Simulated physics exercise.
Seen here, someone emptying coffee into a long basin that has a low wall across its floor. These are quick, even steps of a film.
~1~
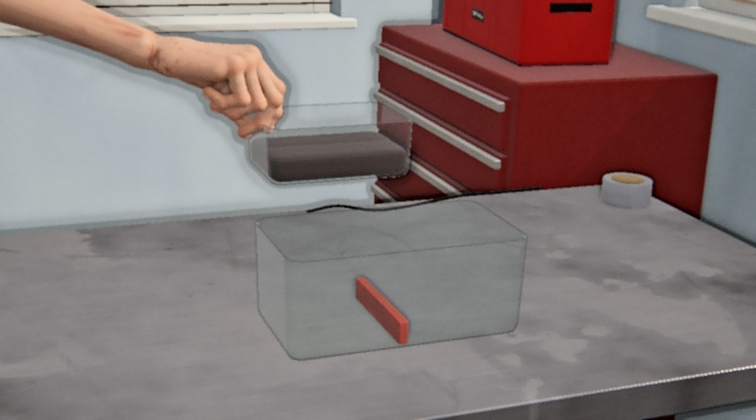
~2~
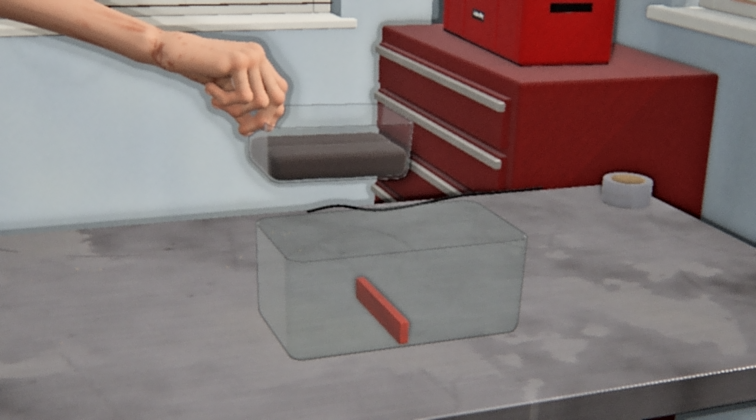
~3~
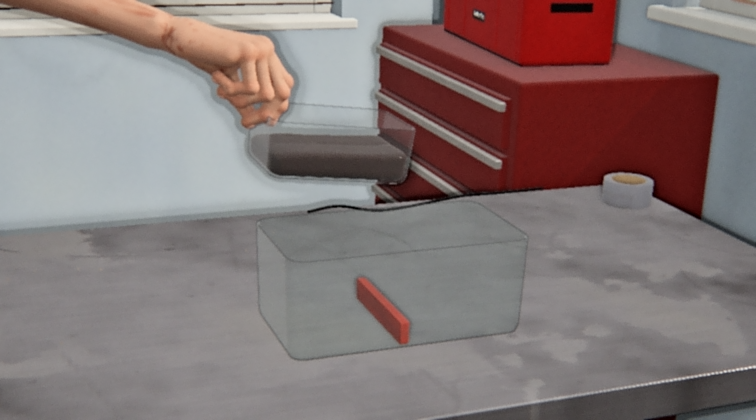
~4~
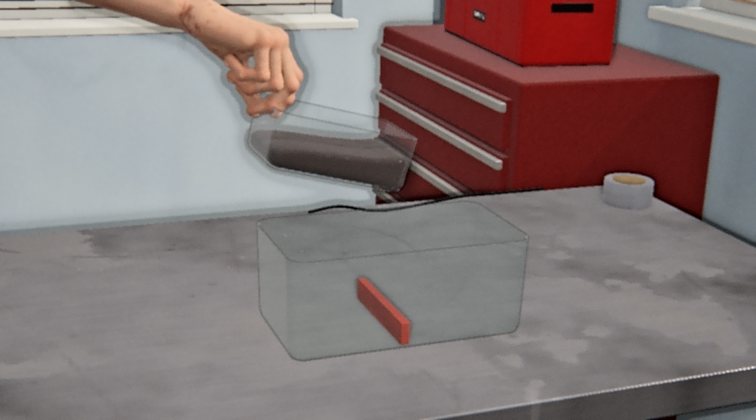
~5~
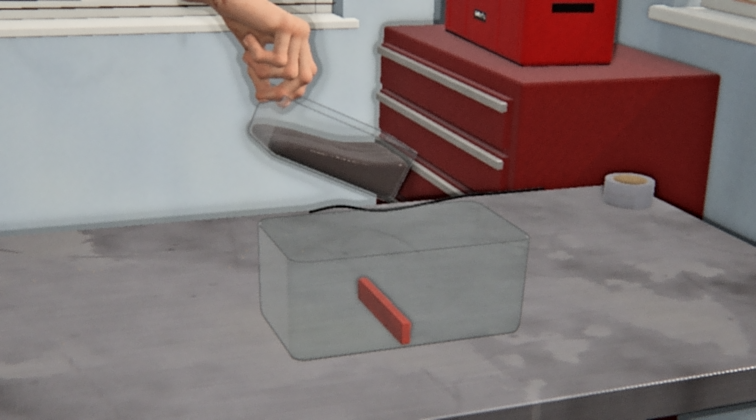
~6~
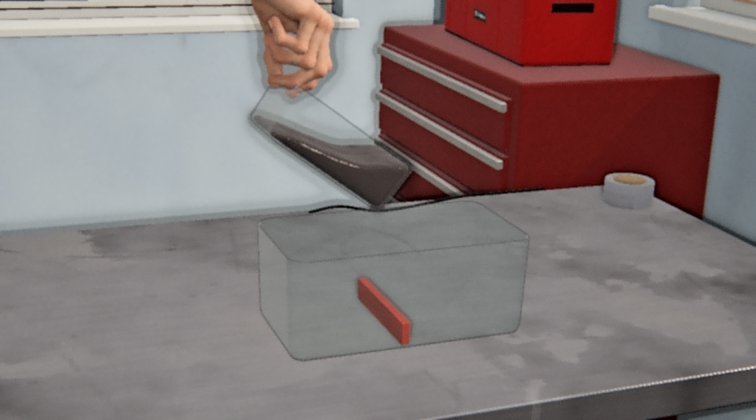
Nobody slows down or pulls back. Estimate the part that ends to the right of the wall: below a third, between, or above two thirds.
It comes to over two thirds.
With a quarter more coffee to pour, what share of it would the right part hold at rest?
Near 70 %.
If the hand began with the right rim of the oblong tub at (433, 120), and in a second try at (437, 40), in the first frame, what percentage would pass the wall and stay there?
First some 80, then 70 per cent.
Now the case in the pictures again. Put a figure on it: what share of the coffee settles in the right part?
About 75 per cent.
A moment on, the oblong tub is tipped on its side and 11 per cent is still to pour, 0 is left of the wall and 56 right of it.
Next, the oblong tub is tipped on its side and 3 per cent is still to pour, 15 is left of the wall and 79 right of it.
Then the oblong tub is tipped on its side and 1 per cent is still to pour, 21 is left of the wall and 77 right of it.
Later the oblong tub is tipped on its side and 0 per cent is still to pour, 22 is left of the wall and 76 right of it.
In the end 22 per cent lies left of the wall, 77 right of it and 1 outside.
